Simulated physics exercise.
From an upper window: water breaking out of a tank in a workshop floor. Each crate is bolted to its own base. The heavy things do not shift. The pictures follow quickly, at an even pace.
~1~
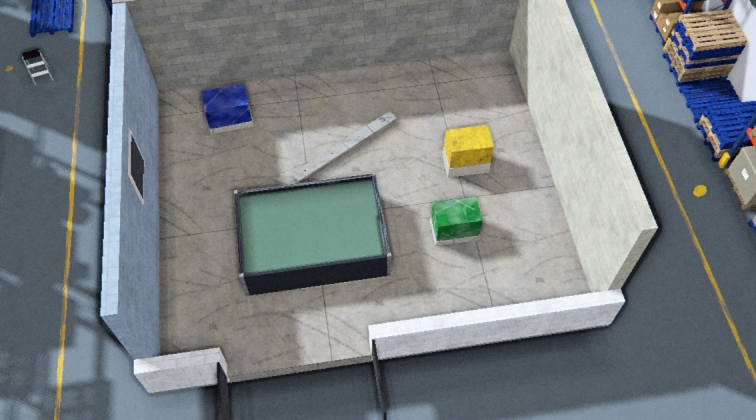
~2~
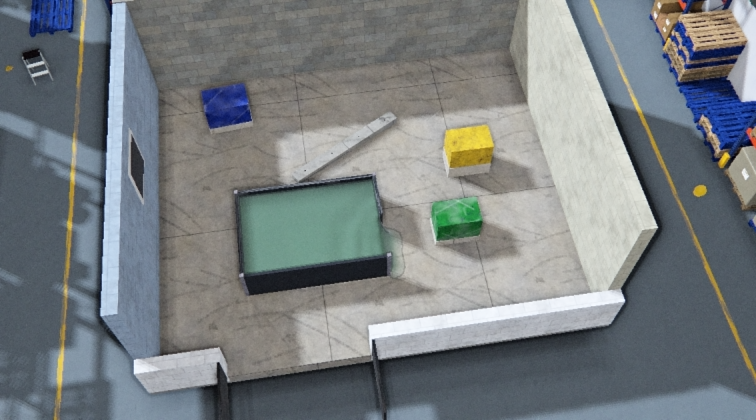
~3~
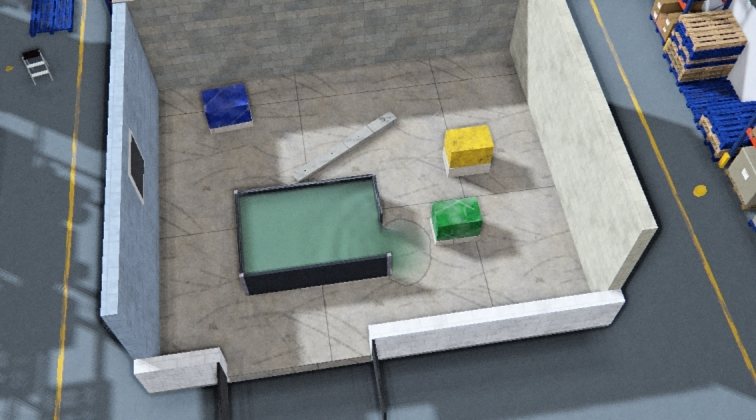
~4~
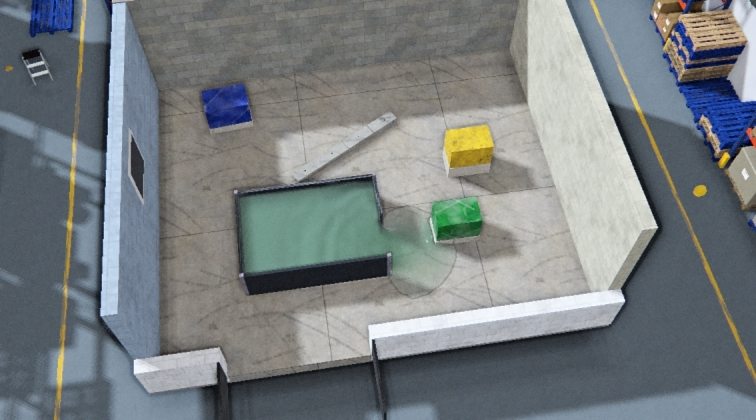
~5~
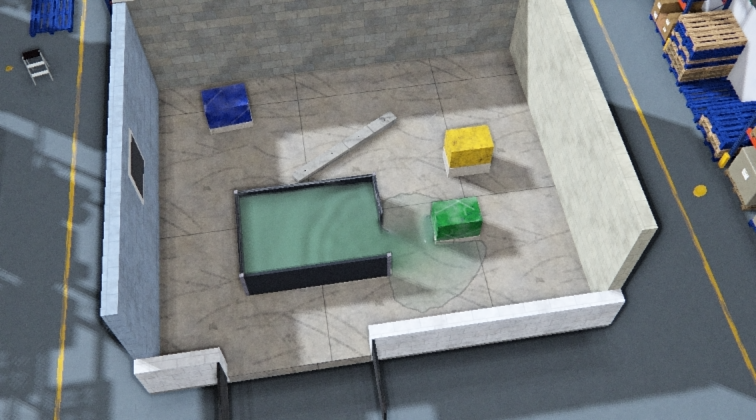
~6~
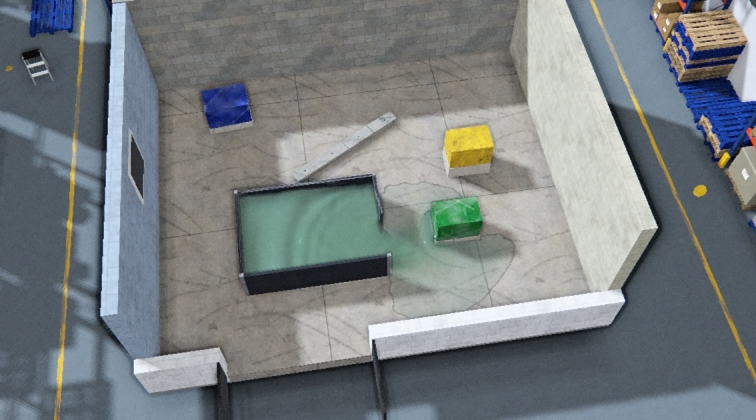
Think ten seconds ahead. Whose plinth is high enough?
One by one: The yellow crate escapes dry; the blue crate escapes dry; the green crate is wetted.
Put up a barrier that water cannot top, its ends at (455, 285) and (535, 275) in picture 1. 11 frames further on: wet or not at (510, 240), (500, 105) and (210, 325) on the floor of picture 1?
One after the other: Under water, not flooded, free of water.
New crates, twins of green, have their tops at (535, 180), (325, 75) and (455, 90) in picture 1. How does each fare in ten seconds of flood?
In that order: Is wetted, escapes it, stays dry.
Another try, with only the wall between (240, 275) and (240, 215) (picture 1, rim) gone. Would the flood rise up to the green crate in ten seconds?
My reading: The green one is spared.
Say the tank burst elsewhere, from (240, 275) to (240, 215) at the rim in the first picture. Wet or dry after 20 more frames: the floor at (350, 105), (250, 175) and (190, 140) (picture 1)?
One after the other: Dry, wet, wet.
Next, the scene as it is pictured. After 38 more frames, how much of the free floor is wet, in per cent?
Some 55 per cent.
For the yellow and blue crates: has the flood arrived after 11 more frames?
Yellow water there, blue still dry.
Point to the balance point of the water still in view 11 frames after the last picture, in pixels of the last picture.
At about (377, 245).
A moment on, water covers 20 % of the floor; the yellow crate water round its plinth, the blue crate not reached, the green crate water round its plinth.
Next, water covers 30 % of the floor; the yellow crate water round its plinth, the blue crate not reached, the green crate water round its plinth.
Then, water covers 40 % of the floor; the yellow crate water round its plinth, the blue crate not reached, the green crate water round its plinth.
Later, water covers 55 % of the floor; the yellow crate water round its plinth, the blue crate not reached, the green crate water round its plinth.
In the end, water covers 90 % of the floor; the yellow crate stayed above the water, the blue crate stayed above the water, the green crate was topped.
